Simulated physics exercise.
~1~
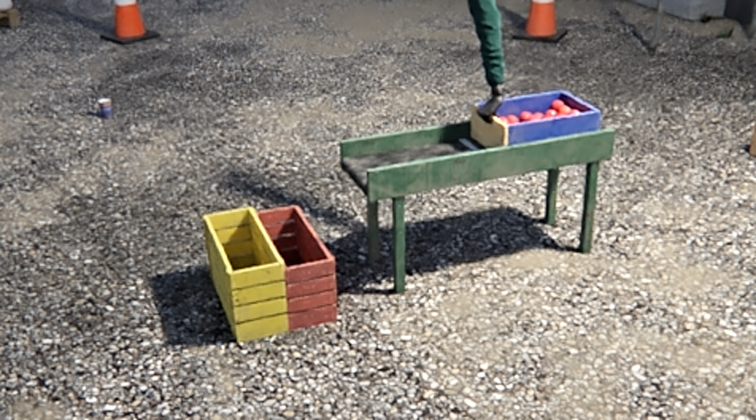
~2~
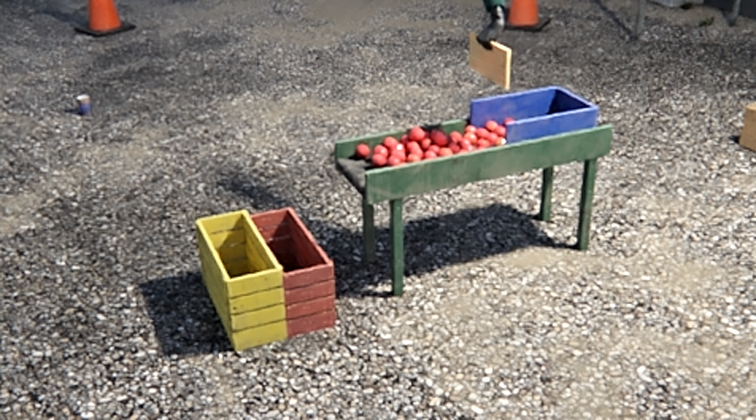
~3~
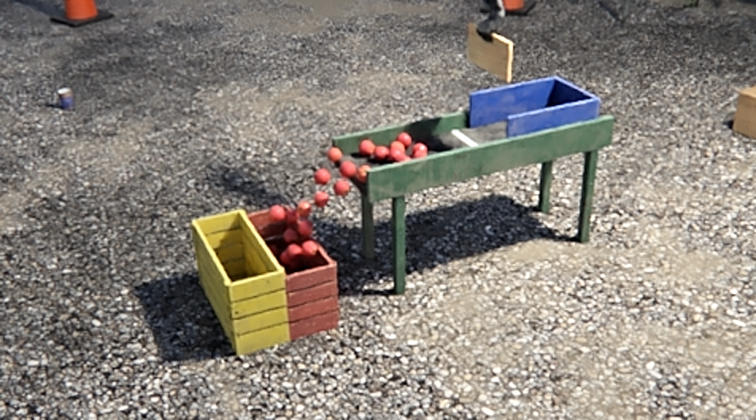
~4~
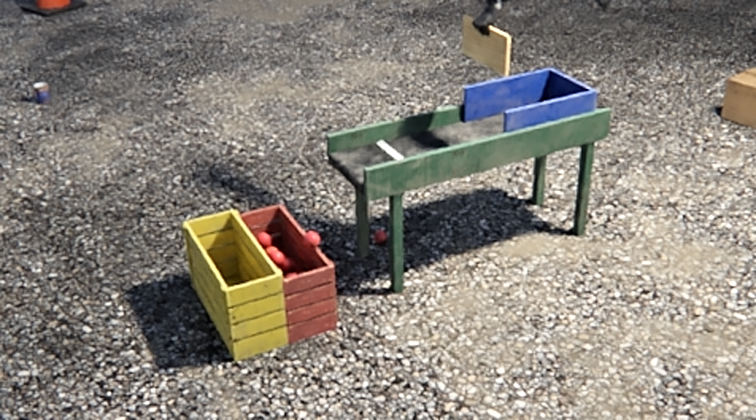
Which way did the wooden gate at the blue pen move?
The gate moved up, away from the belt.
